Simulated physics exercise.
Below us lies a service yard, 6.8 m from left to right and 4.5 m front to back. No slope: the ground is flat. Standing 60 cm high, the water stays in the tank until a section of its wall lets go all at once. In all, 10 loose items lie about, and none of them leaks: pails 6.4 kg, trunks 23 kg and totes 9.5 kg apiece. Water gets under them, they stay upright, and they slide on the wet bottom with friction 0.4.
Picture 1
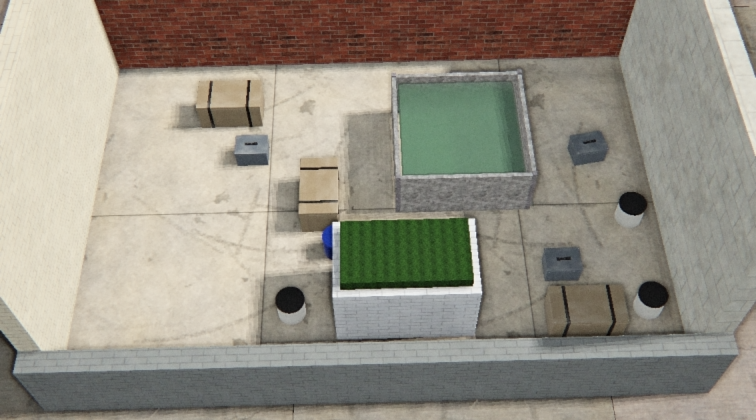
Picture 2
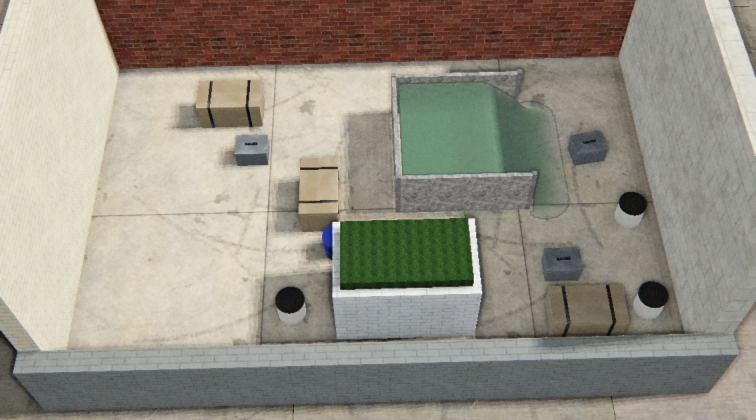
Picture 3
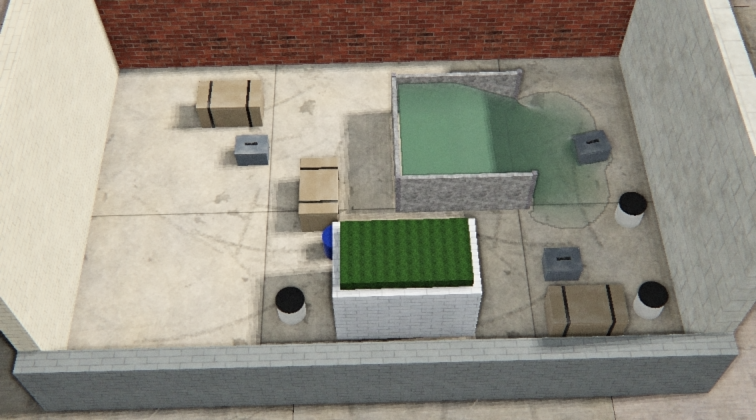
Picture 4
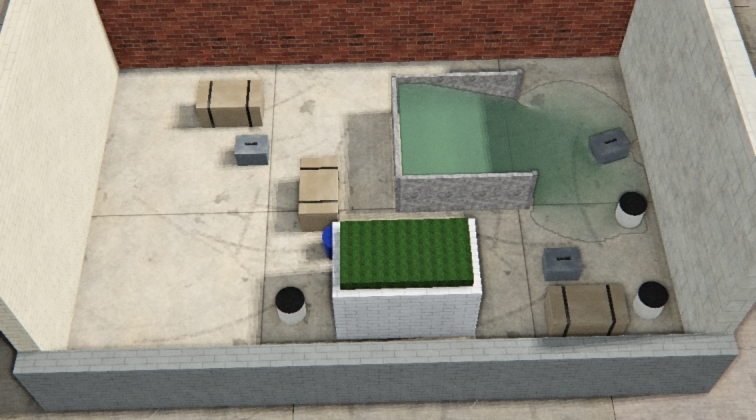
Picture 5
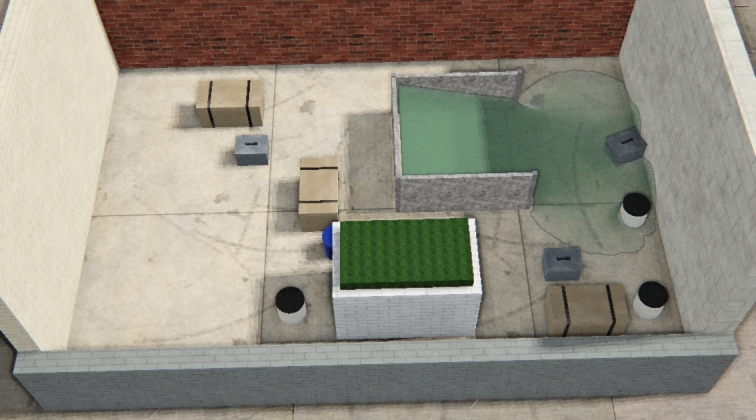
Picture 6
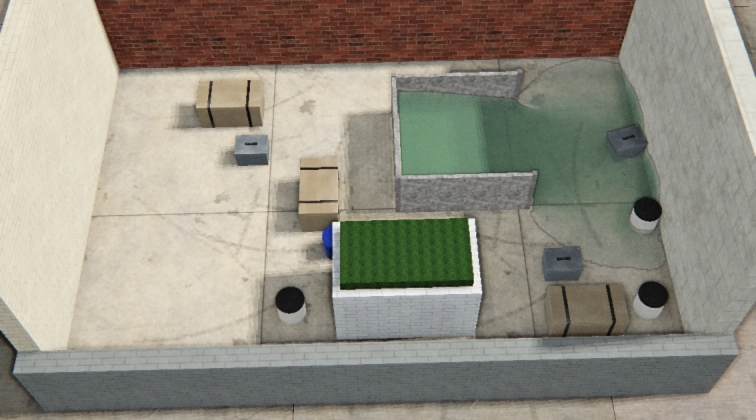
In a walled yard, the right side of a raised tank of green water opens and water spreads rightward across the ground, shifting a grey box toward the right wall, then a black-topped white canister slightly the same way.
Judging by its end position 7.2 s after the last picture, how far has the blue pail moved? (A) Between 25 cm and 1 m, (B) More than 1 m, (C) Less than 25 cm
Option A: Between 25 cm and 1 m.
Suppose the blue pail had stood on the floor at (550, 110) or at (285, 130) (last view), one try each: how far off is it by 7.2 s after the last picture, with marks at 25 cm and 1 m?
In that order: It gets carried off; it stays put.
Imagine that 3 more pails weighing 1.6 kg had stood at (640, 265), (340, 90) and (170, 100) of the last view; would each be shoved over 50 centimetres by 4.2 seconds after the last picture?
Going one by one: Too far, too far, too far.
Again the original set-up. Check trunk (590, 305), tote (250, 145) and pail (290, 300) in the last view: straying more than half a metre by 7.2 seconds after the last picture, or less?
The first topped the threshold, the second never reached the threshold, and the third never reached the threshold.
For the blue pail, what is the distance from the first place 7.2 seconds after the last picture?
Measured offset: Near 50 cm.
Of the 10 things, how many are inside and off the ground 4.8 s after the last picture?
At that moment 3.
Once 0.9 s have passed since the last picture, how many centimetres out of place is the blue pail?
Some 0 cm from the start.
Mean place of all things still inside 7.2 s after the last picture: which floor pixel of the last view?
I'd say about (341, 227) in the last view.
Then, 0.9 s after the last picture the blue pail is near (336, 236), 0.0 m from its start, aground; 1 afloat.
Then, 2.8 s after the last picture the blue pail is near (336, 236), 0.0 m from its start, aground; 2 afloat.
Then, 4.8 s after the last picture the blue pail is near (325, 240), 0.1 m from its start, aground; 3 afloat.
Then, 7.2 s after the last picture the blue pail is near (295, 249), 0.5 m from its start, aground; 2 afloat.
